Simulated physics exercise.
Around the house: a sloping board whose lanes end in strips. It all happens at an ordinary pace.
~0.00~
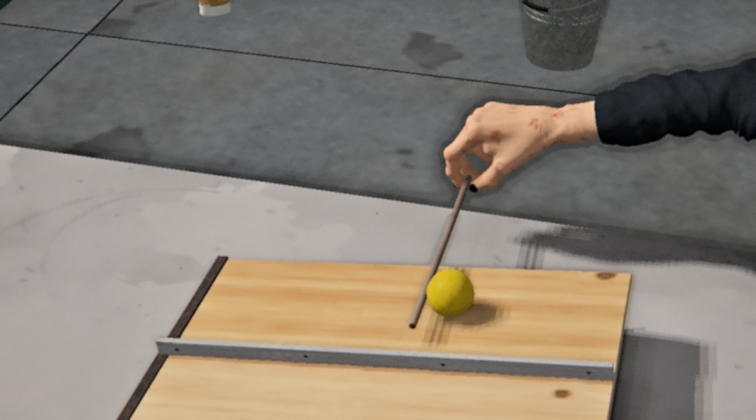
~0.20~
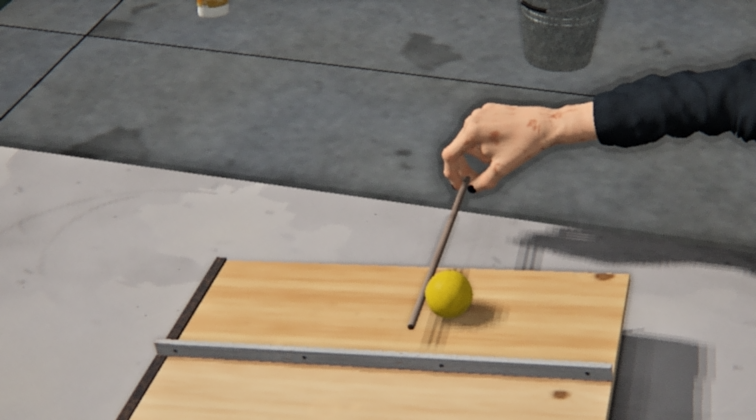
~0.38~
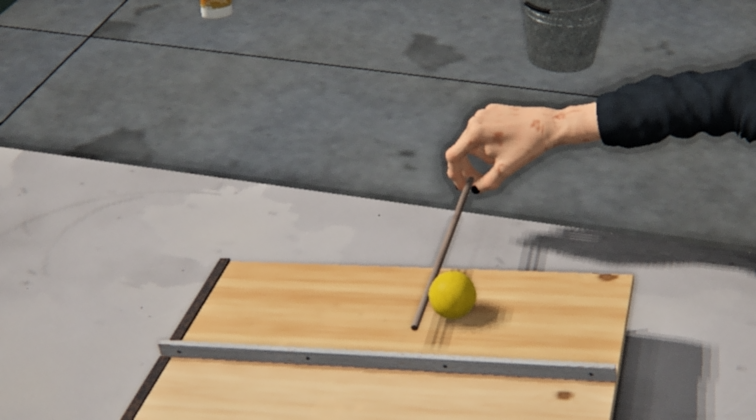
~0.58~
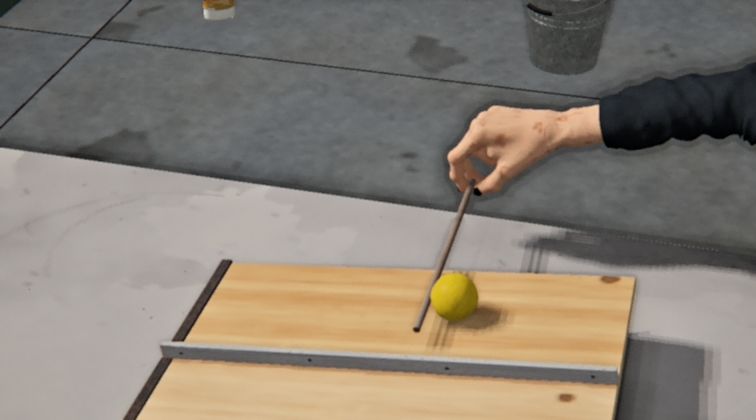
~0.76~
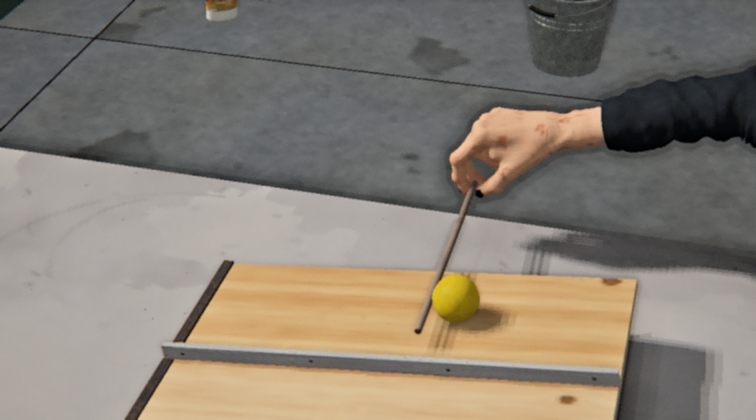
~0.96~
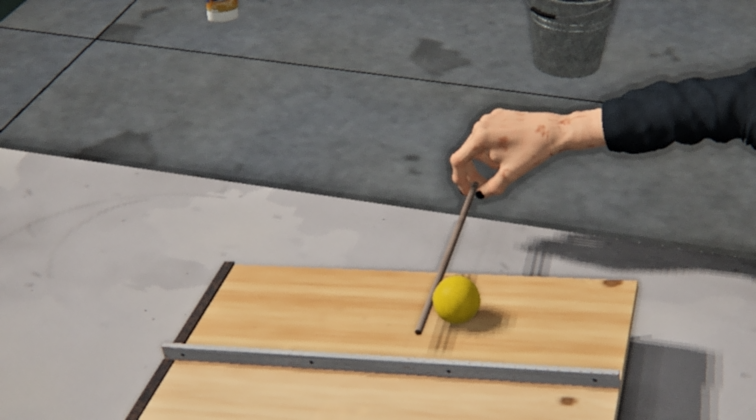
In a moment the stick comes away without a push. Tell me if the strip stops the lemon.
The lemon goes over the end.
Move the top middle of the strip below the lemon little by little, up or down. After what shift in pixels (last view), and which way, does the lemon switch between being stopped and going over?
A shift of 8 pixels, going up.
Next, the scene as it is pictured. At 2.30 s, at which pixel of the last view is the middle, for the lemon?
Near (28, 270).
After 1.52 s, lemon rolling on the board near (361, 296).
After 1.94 s, lemon off the board near (174, 292).
After 2.30 s, lemon off the board near (28, 271).
In the end (2.6 s), the lemon rolls off the board.
